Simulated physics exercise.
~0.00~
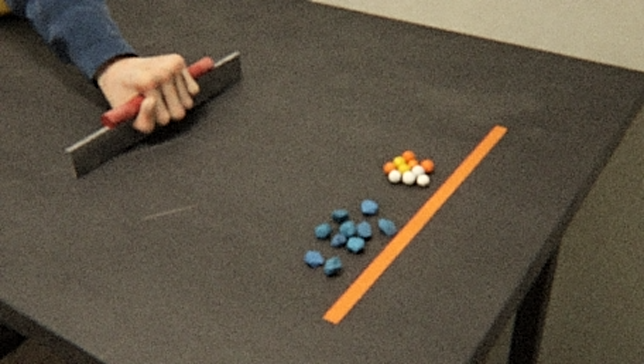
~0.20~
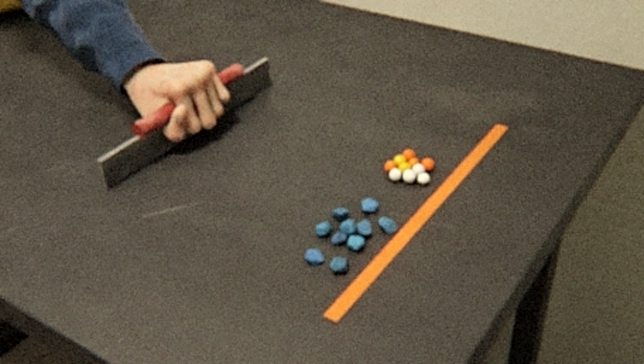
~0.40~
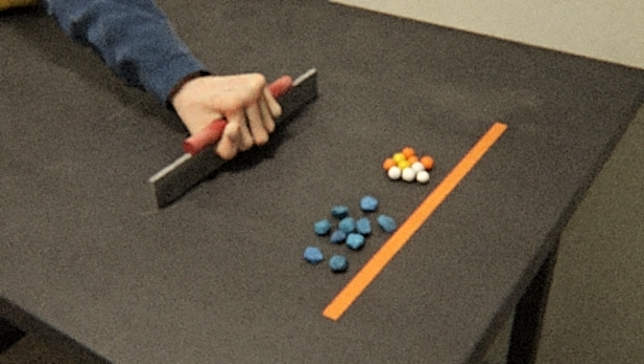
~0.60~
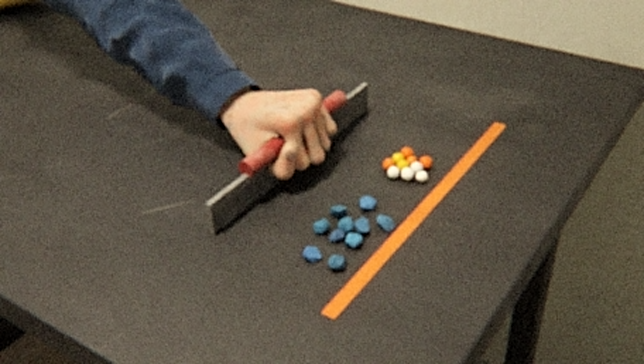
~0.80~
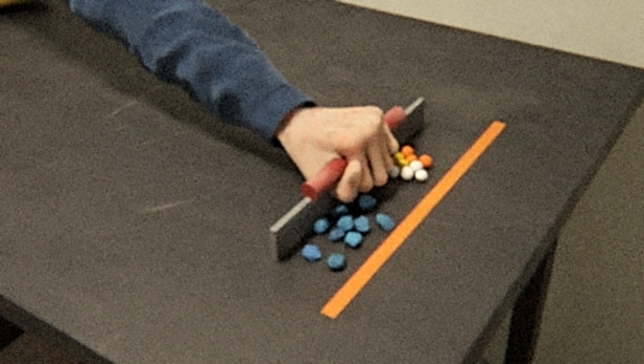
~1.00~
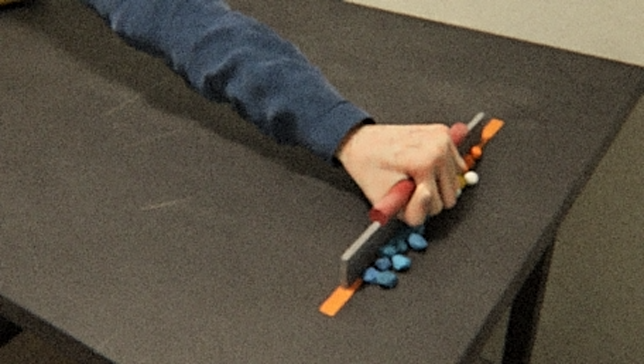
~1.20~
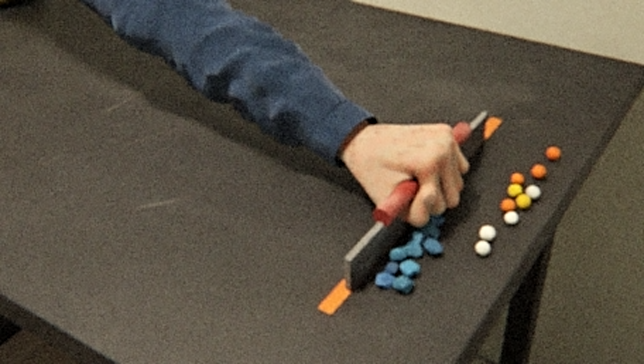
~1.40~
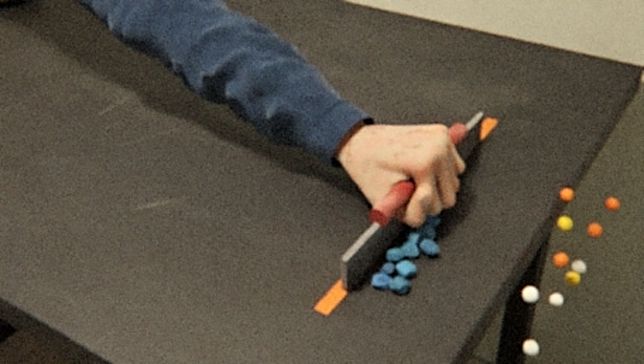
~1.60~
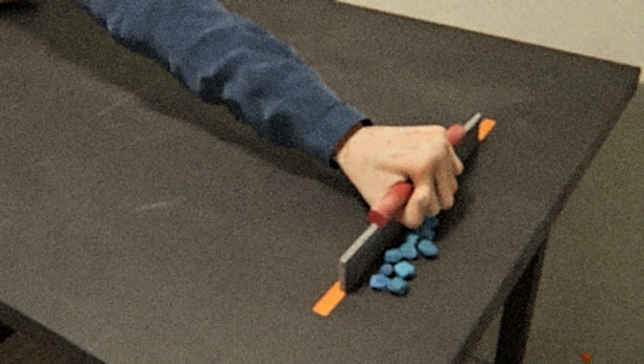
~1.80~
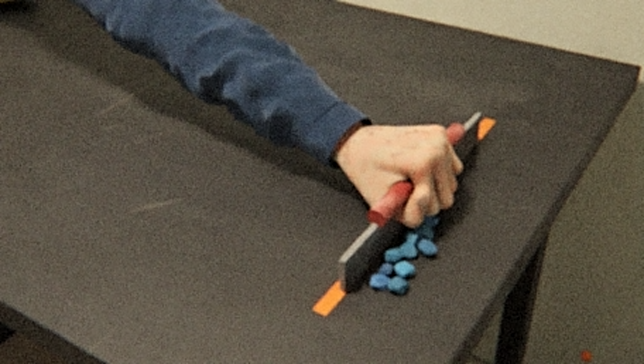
On a dark table, a hand pushes blue lumps and balls rightward; only the balls fall off.
